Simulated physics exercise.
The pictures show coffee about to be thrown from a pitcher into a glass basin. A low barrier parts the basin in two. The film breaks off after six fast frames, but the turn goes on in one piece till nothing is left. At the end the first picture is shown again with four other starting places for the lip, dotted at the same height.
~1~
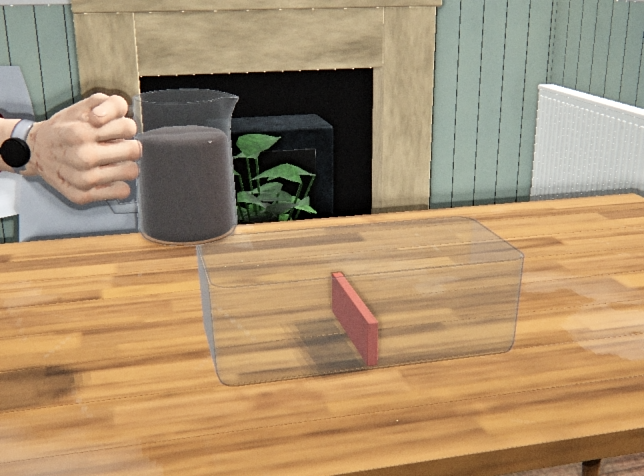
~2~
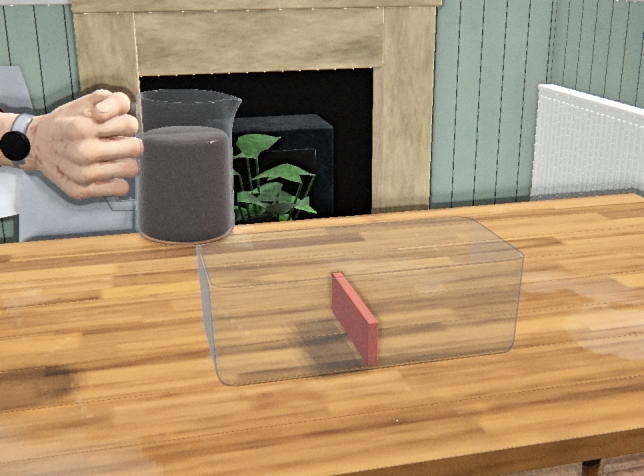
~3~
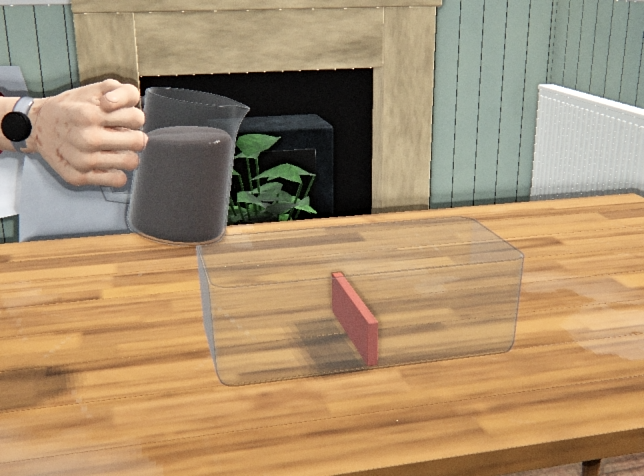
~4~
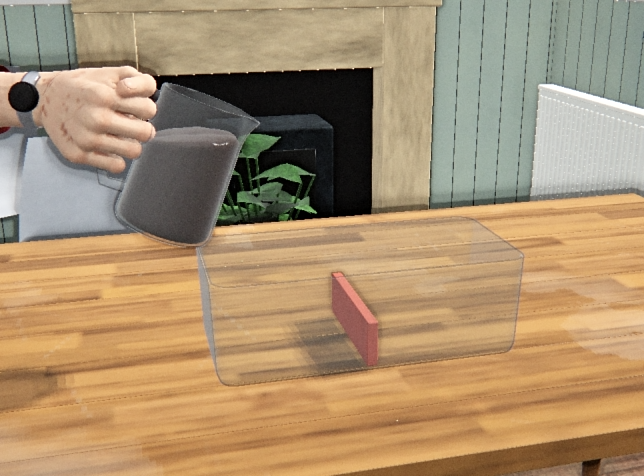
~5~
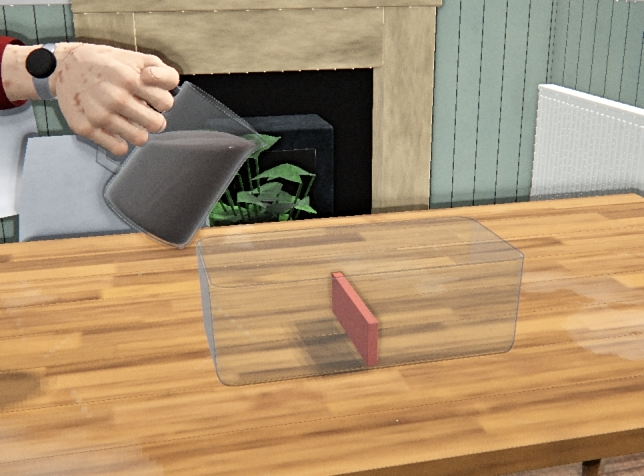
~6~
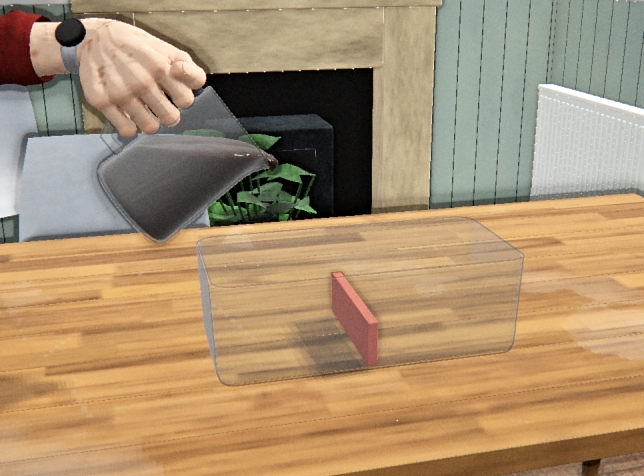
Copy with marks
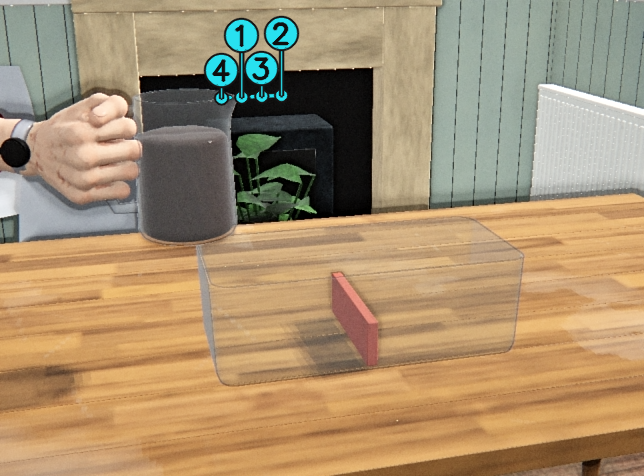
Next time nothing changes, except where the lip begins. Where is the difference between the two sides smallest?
It is 2.
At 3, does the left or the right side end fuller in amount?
The left side.
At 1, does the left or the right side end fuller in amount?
The left side.
On the marked copy, 1 at (241, 97); 2 at (281, 95); 3 at (261, 96); 4 at (221, 98).
Choosing 1, about 92 % ends left of the wall and 3 % right of it; 4 % is lost outside.
Choosing 2, about 46 % ends left of the wall and 53 % right of it.
Choosing 3, about 90 % ends left of the wall and 9 % right of it.
Choosing 4, about 93 % ends left of the wall and 4 % right of it; 3 % is lost outside.
